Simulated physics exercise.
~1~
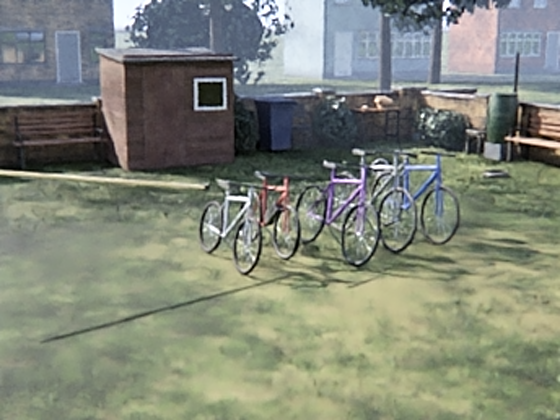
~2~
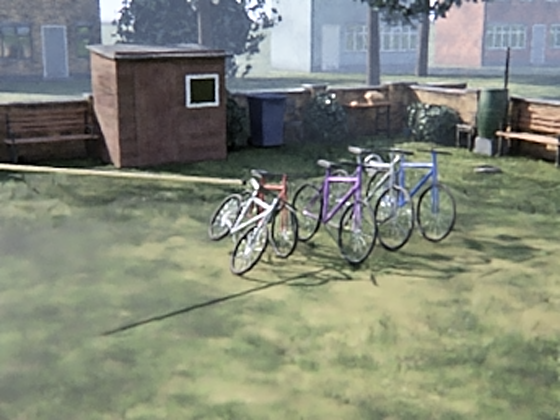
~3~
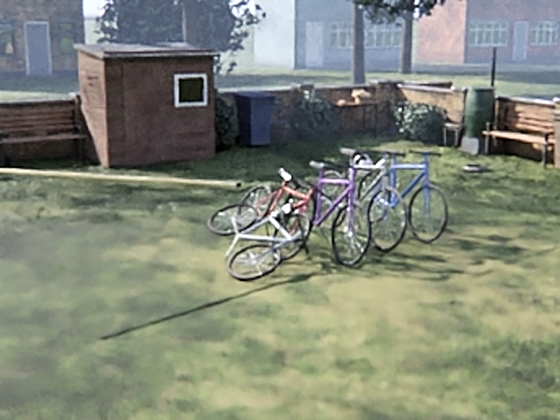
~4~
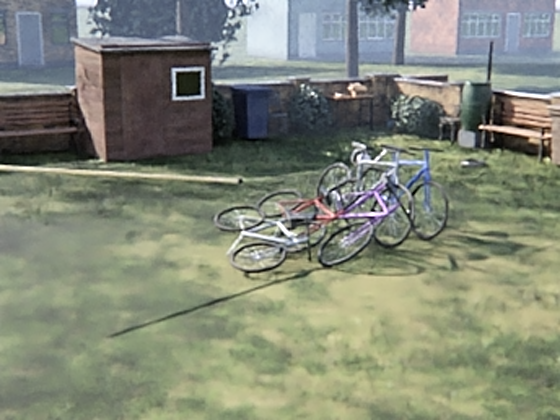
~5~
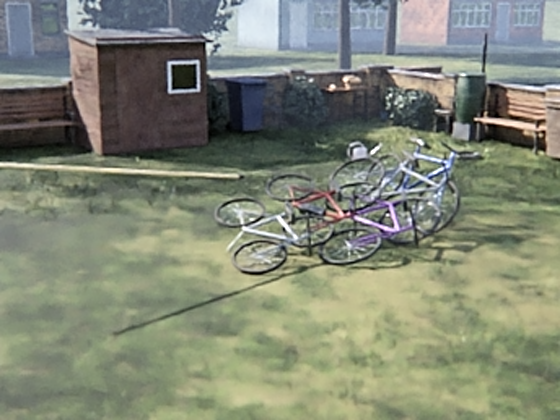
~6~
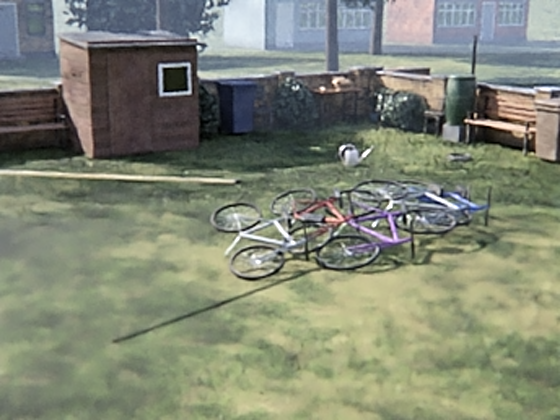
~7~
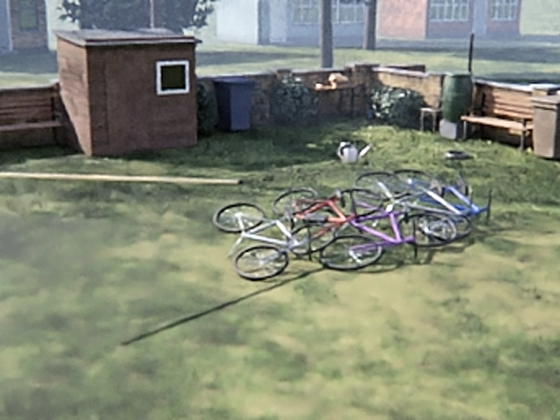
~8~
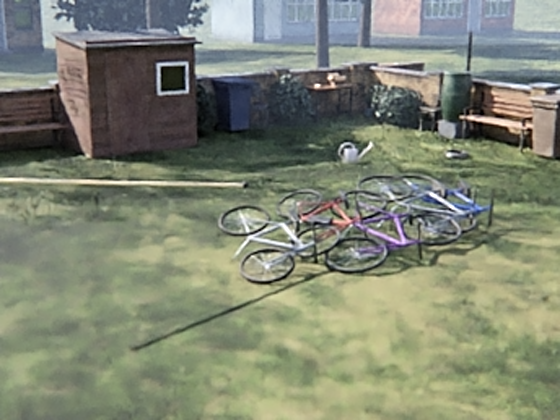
On a sunlit lawn, a row of parked bicycles topples one after another until all lie flat.
